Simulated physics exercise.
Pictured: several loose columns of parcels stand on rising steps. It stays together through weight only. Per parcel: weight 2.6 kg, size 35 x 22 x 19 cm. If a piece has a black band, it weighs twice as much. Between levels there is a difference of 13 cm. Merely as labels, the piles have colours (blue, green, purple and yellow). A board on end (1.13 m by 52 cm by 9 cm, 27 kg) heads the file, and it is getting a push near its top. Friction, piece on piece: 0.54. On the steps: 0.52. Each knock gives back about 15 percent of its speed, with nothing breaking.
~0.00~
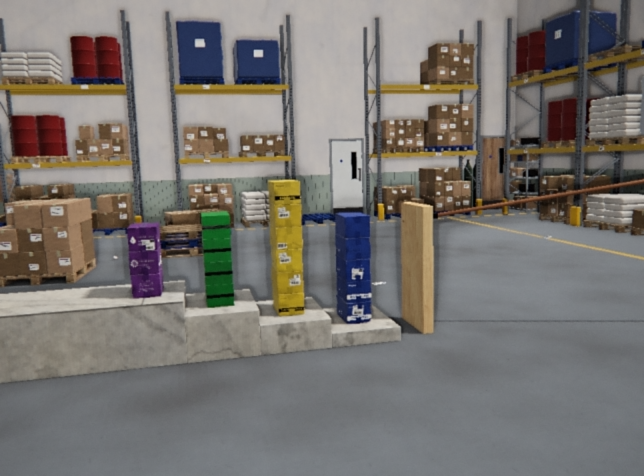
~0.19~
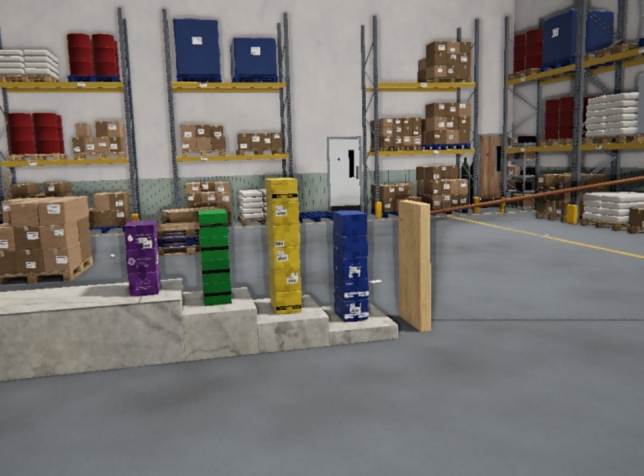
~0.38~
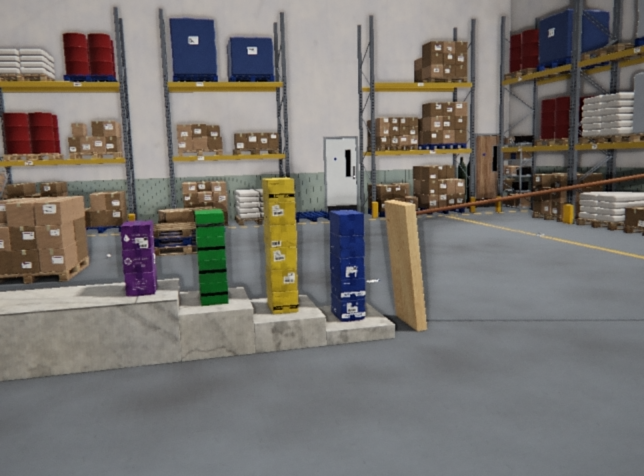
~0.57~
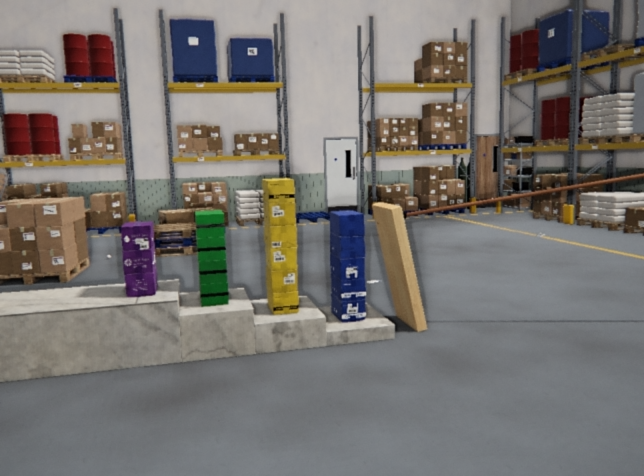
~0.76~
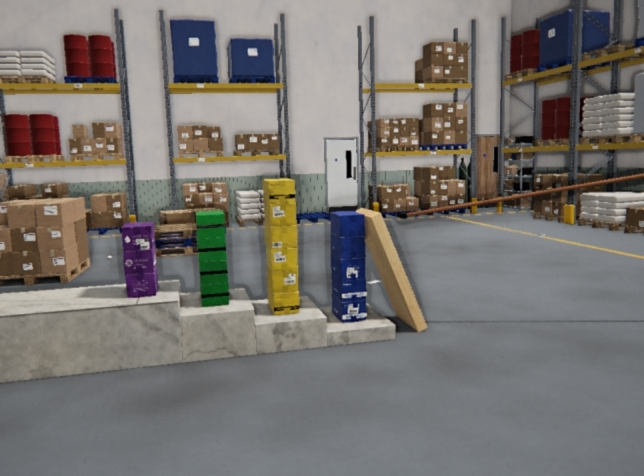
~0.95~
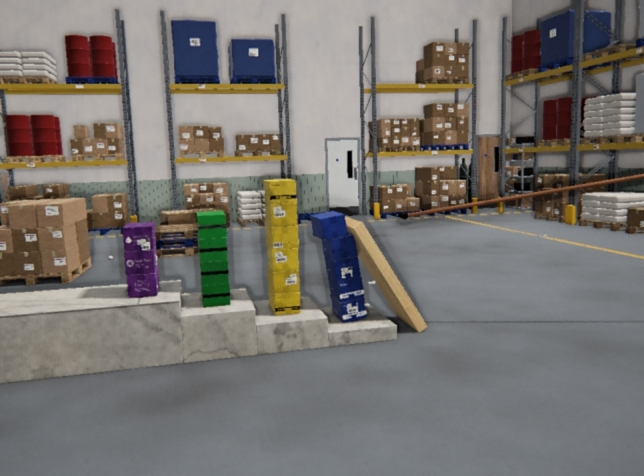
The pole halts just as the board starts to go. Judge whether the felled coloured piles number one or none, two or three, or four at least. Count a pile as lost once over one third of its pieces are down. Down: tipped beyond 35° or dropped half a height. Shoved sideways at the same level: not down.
The felled piles number four at least.
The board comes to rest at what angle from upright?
About 60° from upright.
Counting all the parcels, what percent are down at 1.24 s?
At that instant, 0 percent.
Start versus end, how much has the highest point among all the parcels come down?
About 30 cm.
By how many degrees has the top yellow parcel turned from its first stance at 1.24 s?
Tilt from start: Approx. 0 degrees.
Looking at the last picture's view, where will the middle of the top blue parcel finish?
Near pixel (265, 258).
After 1.24 s, board 49° from upright; none of the 18 parcels down, 11 disturbed; top blue parcel leaning 20°; top yellow parcel shifted 51 mm.
After 1.66 s, board 58° from upright; 5 of the 18 parcels down; top blue parcel leaning 35°, 17 cm lower; top yellow parcel leaning 12°.
After 2.60 s, board 59° from upright; 16 of the 18 parcels down; top yellow parcel leaning 45°, 33 cm lower; top purple parcel leaning 42°, 10 cm lower.
At rest (3.5 s), board 59° from upright; 17 of the 18 parcels down; top purple parcel upside down; top yellow parcel leaning 44°, 35 cm lower. Wrecked, blue, green, purple and yellow. As the last picture would show them, middles, top purple parcel near (23, 291), top yellow parcel near (168, 239).
